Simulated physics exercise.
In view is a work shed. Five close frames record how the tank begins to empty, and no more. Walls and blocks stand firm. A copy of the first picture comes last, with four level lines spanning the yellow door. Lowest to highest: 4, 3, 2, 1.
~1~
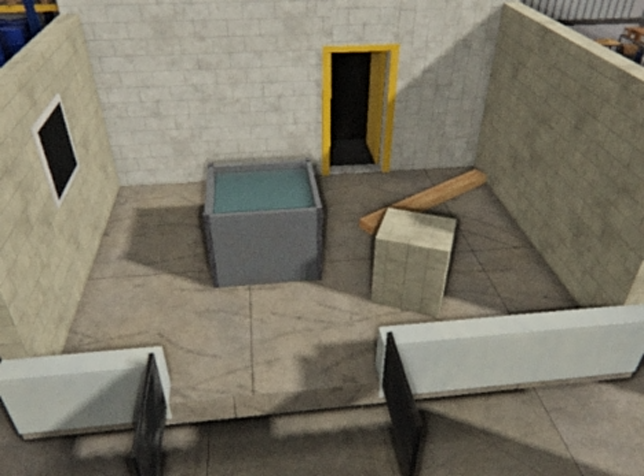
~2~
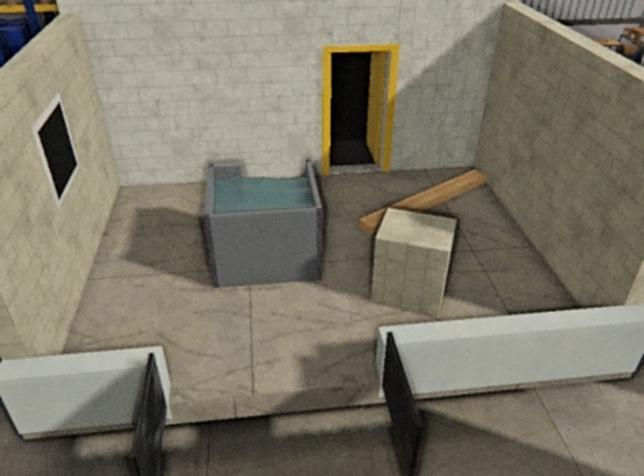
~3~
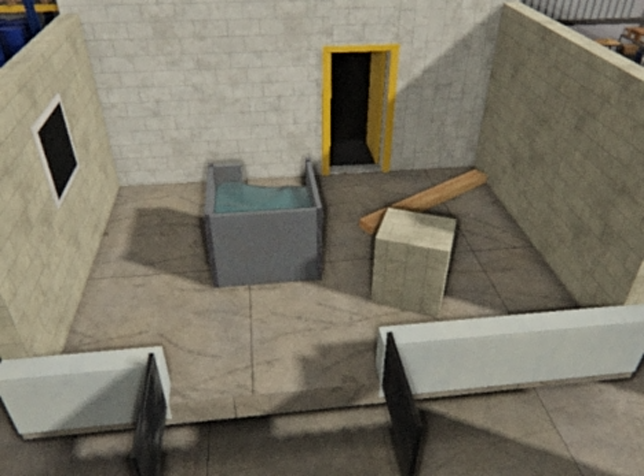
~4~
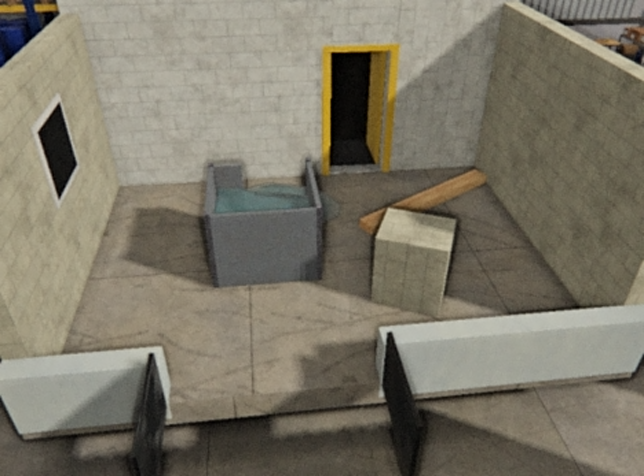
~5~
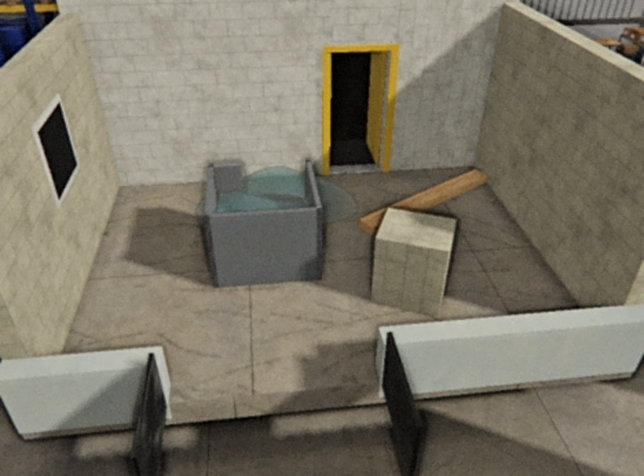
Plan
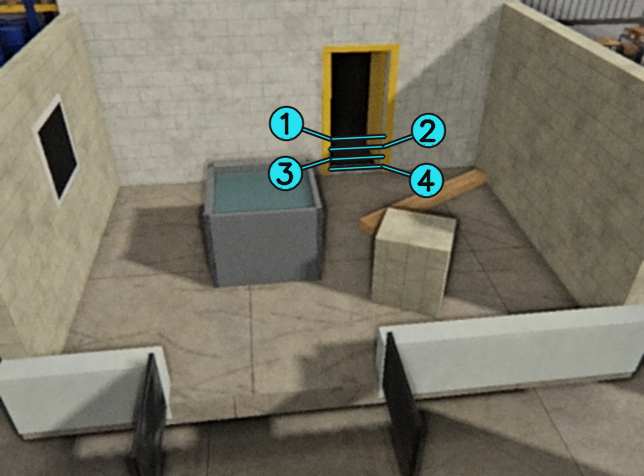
Water lay still in a grey tank in a work shed, then sank and sloped as a gap appeared in the back wall, and spread thinly across the floor behind and to the right.
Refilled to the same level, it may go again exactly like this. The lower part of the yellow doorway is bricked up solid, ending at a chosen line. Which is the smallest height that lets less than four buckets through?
That is mark 3.
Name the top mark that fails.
It is 4.
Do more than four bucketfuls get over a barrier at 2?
No, that is safe.
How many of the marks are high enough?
Three.
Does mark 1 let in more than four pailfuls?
No.
On the marked copy, 1 at (357, 137); 2 at (357, 147); 3 at (356, 157); 4 at (356, 167); from the bottom up 4, 3, 2, 1.
Choosing 1, nothing gets over.
Choosing 2, nothing gets over.
Choosing 3, a splash gets over, under a bucket.
Choosing 4, about 8 bucketfuls get in.
